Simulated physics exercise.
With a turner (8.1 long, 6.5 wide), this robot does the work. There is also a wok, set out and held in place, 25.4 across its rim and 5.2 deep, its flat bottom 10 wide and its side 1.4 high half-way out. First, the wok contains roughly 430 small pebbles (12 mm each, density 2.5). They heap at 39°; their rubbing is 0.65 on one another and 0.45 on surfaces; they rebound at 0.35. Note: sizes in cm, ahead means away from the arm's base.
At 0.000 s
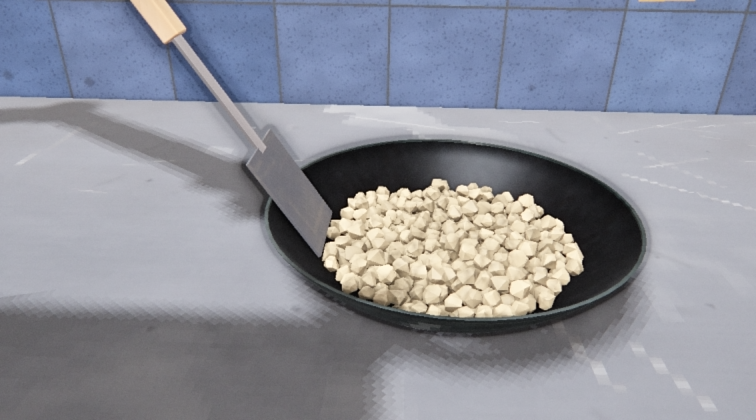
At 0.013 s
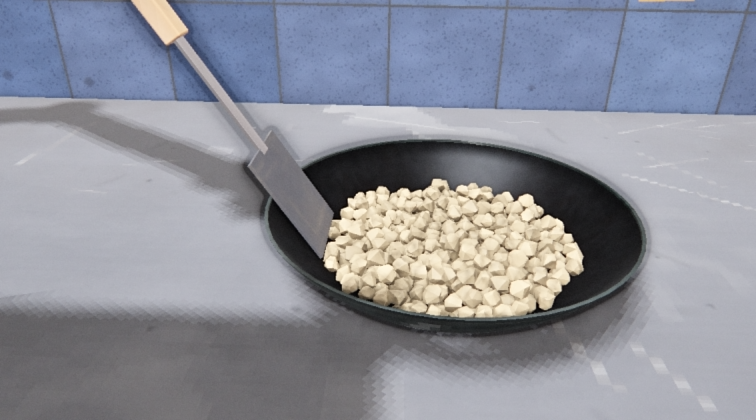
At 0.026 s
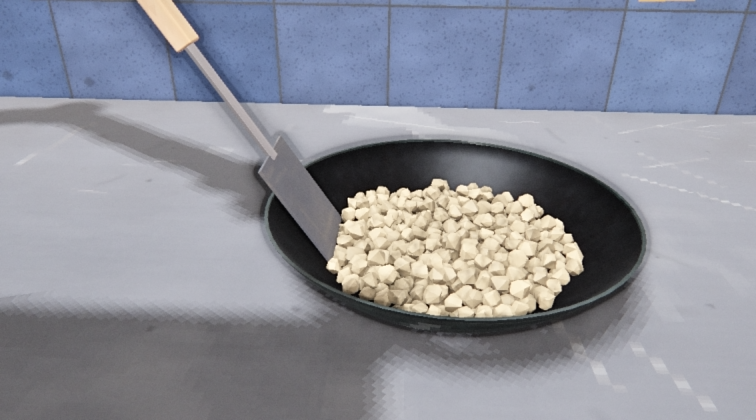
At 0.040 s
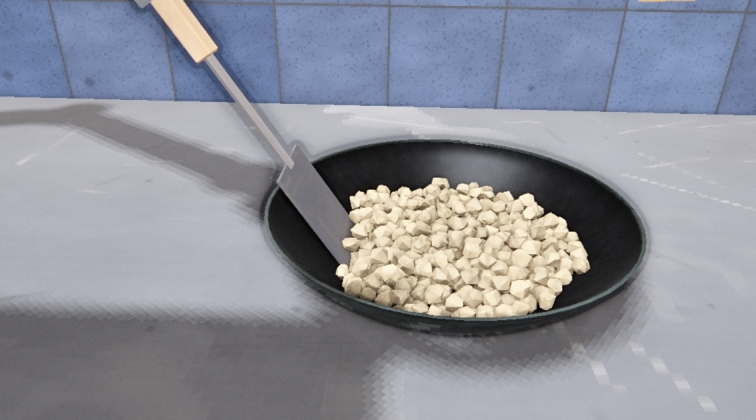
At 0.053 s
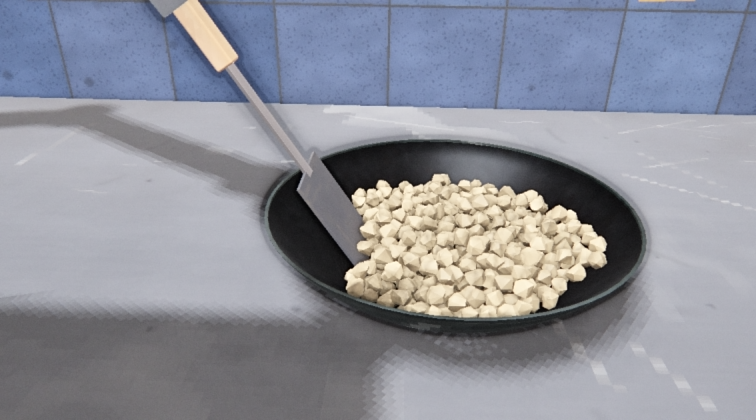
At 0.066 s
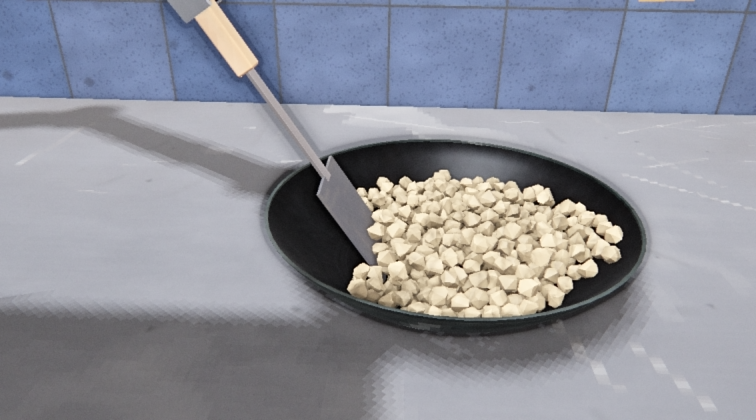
At first, a turner with a wooden handle rests its blade against the left side of a heap of pale pebbles in a dark wok. The blade then slides to the right, pushing into the heap, and the pebbles shift and spread toward the wok's right side while the wok stays still.
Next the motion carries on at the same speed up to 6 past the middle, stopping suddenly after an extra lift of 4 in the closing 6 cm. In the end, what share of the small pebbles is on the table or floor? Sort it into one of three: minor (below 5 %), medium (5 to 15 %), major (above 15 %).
Major, above 15 %.
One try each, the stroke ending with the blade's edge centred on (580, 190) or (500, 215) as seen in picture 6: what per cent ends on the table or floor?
Respectively some 40 and 10 percent end on the table or floor.
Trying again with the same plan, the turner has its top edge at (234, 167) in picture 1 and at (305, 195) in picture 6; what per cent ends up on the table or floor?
Off the vessel, on the table or floor: Some 20 percent.
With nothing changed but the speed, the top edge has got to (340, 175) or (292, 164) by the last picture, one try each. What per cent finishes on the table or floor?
Around 20 per cent, then around 10 per cent.
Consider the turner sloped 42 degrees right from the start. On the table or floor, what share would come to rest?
Then roughly 20 percent.
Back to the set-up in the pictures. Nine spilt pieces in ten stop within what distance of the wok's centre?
The distance is roughly 30 cm.
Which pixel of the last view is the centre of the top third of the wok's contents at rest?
The centre sits close to (559, 220).
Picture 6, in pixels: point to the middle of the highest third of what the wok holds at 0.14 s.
Near (558, 211).
After 0.10 s, sloping 57°, highest piece 6 above the table; 434 in the wok.
After 0.14 s, sloping 57°, highest piece 7 above the table; 428 in the wok, 6 on the blade or in flight.
After 0.35 s, sloping 57°, highest piece 9 above the table; 339 in the wok, 74 on the table or floor, 21 on the blade or in flight.
After 1.40 s, sloping 57°, highest piece 6 above the table; 339 in the wok, 95 on the table or floor.
At rest, 339 in the wok, 95 on the table or floor. That is 22 % on the table or floor.
